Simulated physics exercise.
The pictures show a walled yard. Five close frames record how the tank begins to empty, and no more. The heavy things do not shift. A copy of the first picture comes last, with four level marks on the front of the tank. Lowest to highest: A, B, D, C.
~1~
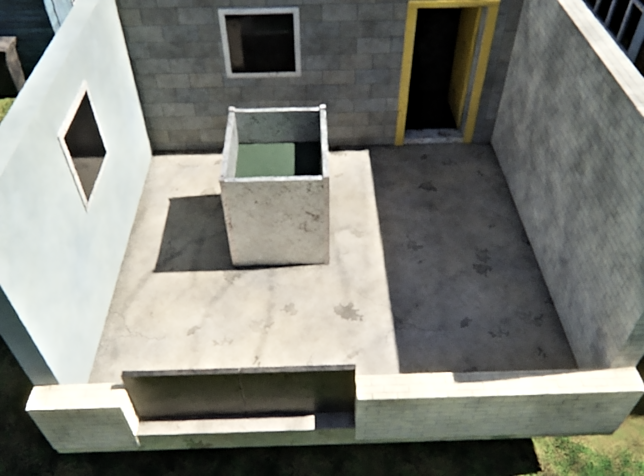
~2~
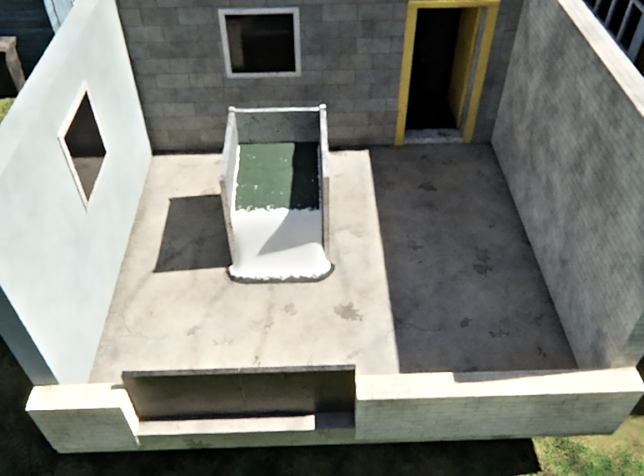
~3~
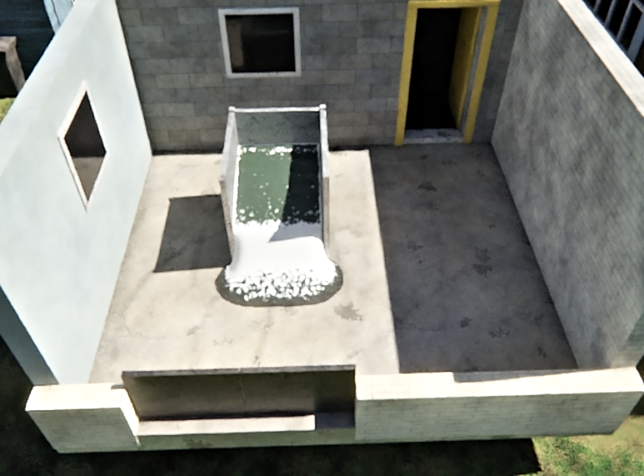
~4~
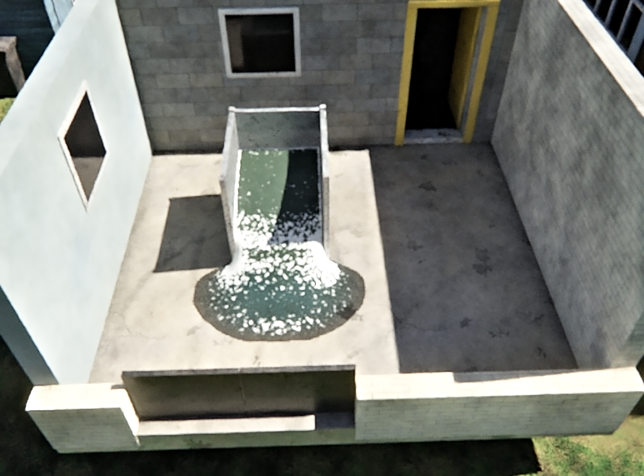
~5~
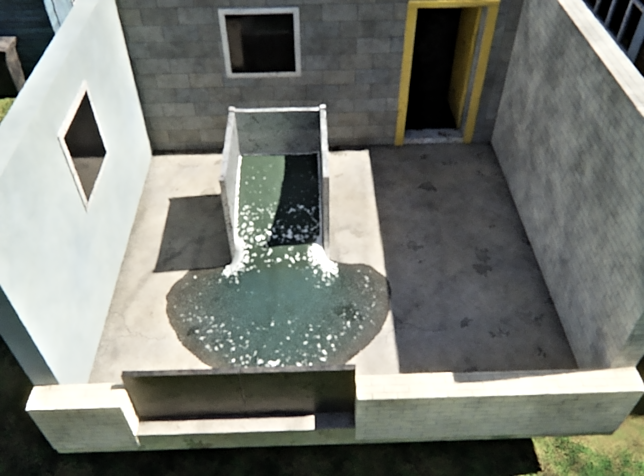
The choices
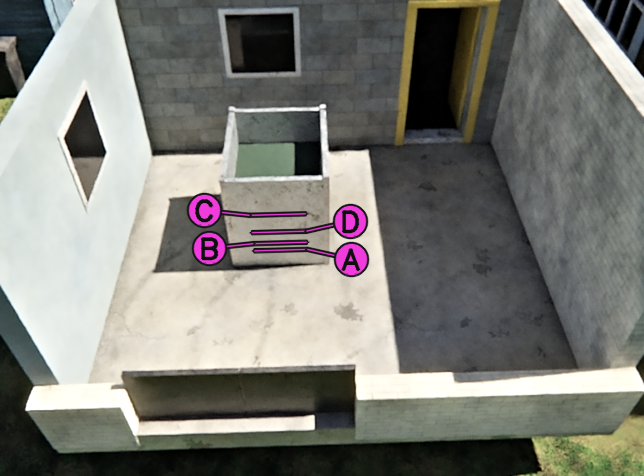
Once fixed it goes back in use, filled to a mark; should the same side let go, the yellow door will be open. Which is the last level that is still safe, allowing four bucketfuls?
C is the one.
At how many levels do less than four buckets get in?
All of them.
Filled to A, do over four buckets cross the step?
No.
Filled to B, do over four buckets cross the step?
No.
On the marked copy, A at (280, 250); B at (280, 242); C at (277, 214); D at (279, 231); from the bottom up A, B, D, C.
If A is chosen, nothing gets over.
If B is chosen, nothing gets over.
If C is chosen, a splash gets over, under a bucket.
If D is chosen, nothing gets over.
